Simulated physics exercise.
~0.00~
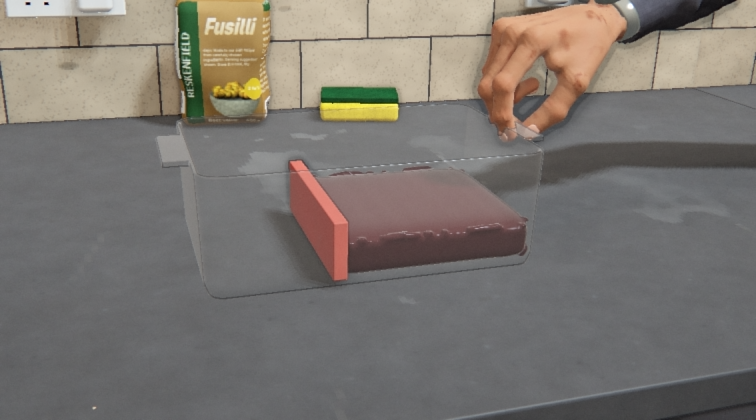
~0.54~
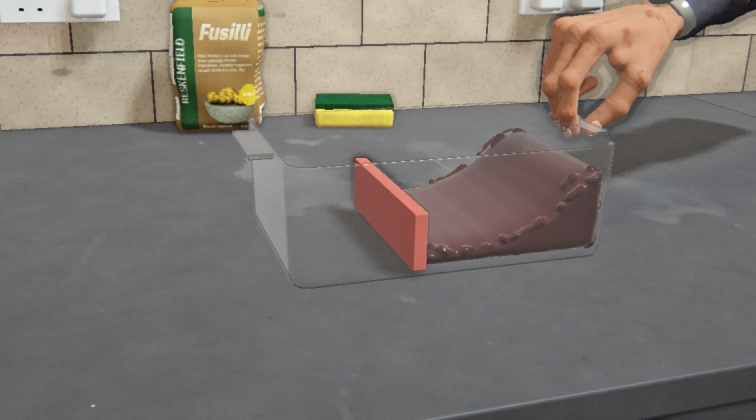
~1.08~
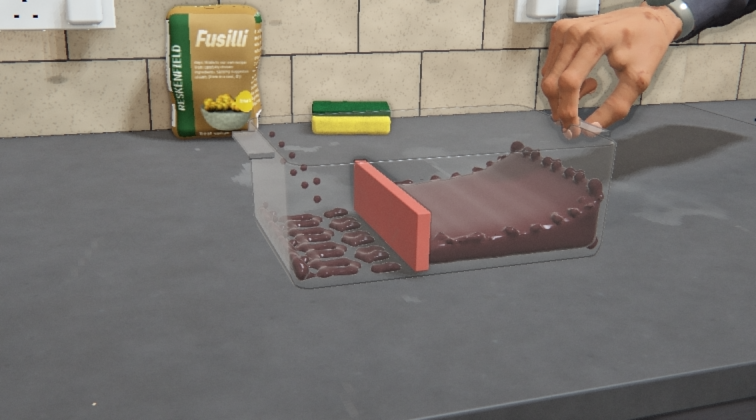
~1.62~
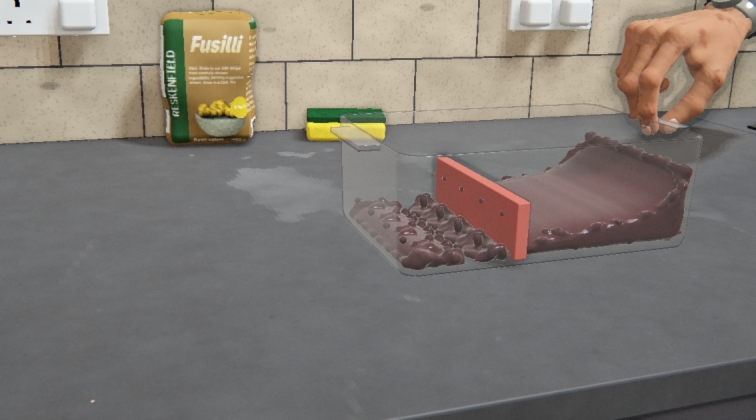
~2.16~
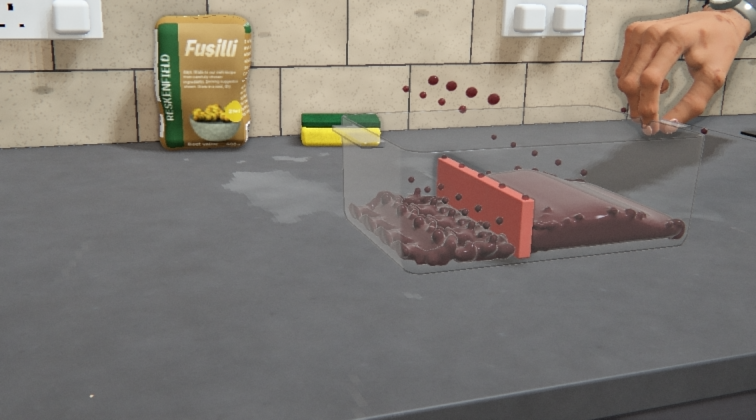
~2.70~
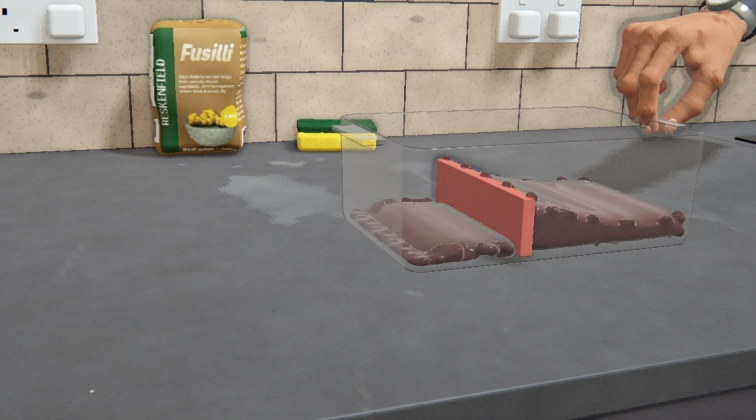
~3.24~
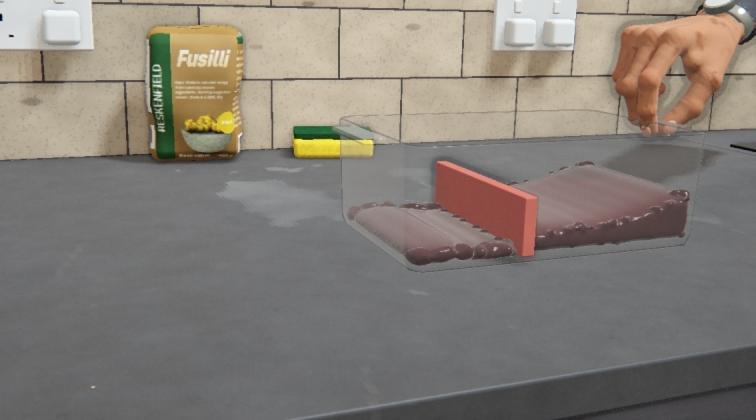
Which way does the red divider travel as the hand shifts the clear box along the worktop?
The red divider moves to the right, travelling along with the clear box.
